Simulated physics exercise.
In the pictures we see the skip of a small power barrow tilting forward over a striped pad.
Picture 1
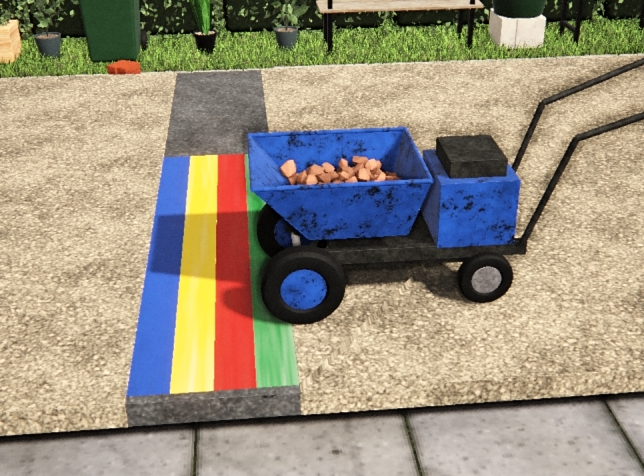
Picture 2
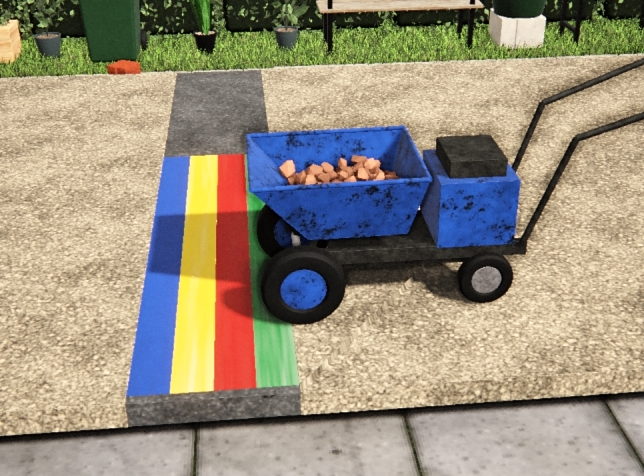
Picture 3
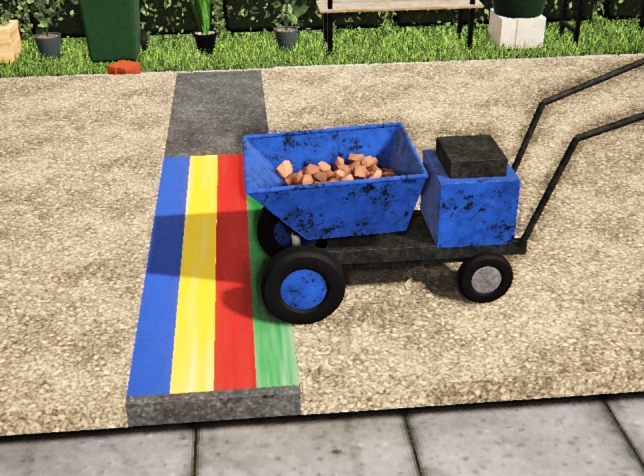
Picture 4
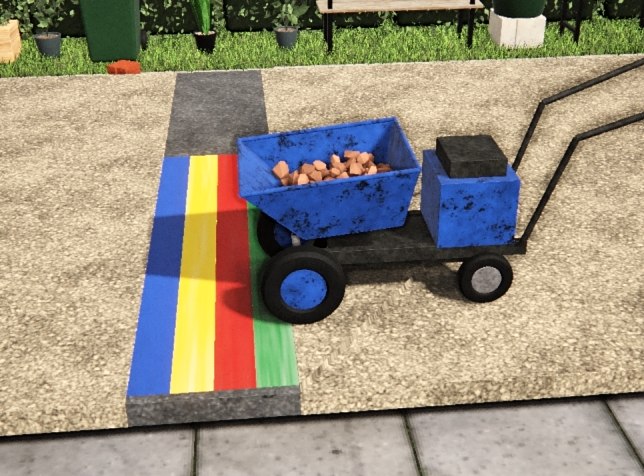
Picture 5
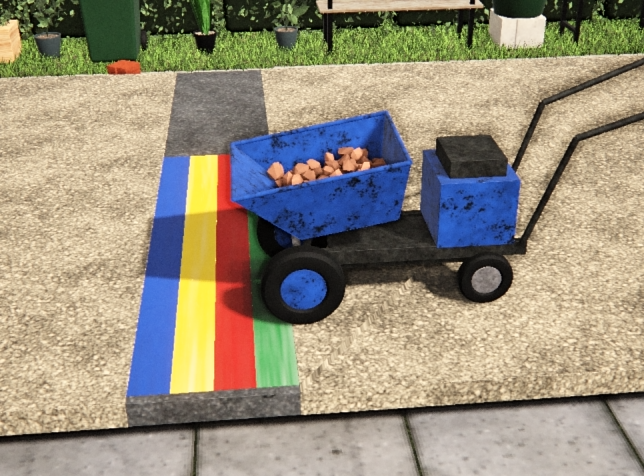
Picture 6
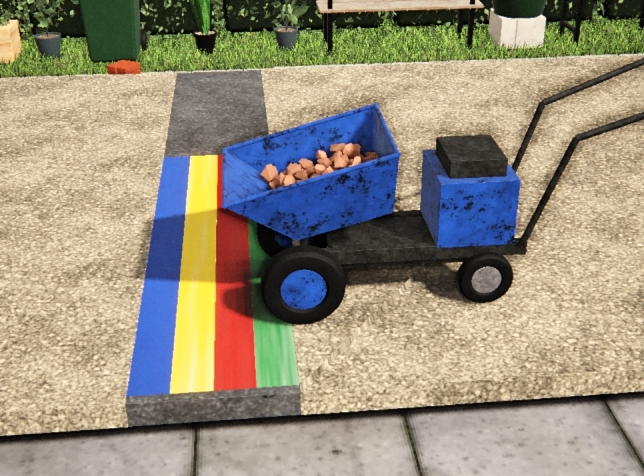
The video shows a small blue power barrow with a skip of rubble standing at the edge of a pad striped blue, yellow, red and green, as the skip gradually tilts forward to the left, its rear end rising.
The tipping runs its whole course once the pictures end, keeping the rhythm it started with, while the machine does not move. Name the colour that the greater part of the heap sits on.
Blue.
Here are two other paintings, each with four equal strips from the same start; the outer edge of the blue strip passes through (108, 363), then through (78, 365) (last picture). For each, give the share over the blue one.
The first comes to 40 per cent and the second to 30 per cent.
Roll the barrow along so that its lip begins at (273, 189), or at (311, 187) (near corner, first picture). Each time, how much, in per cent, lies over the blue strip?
In turn 30 and 20 in a hundred.
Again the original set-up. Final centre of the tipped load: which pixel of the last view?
I'd place the middle at about (145, 297).
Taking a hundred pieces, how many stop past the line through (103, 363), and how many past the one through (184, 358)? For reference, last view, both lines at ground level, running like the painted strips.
Around 10 per cent for the first, and 70 per cent for the second.
Just after the last frame, skip tipped steeply; every one in the skip.
A moment on, skip tipped right over; roughly two thirds in the skip; just a few over the yellow strip; roughly a quarter over the blue strip; just a few off the paint.
Further on, skip tipped right over; roughly a third in the skip; just a few over the yellow strip; roughly a third over the blue strip; roughly a third off the paint.
When it is over, skip tipped right over; roughly a third in the skip; not one over the green strip; not one over the red strip; just a few over the yellow strip; roughly a third over the blue strip; roughly a third off the paint.
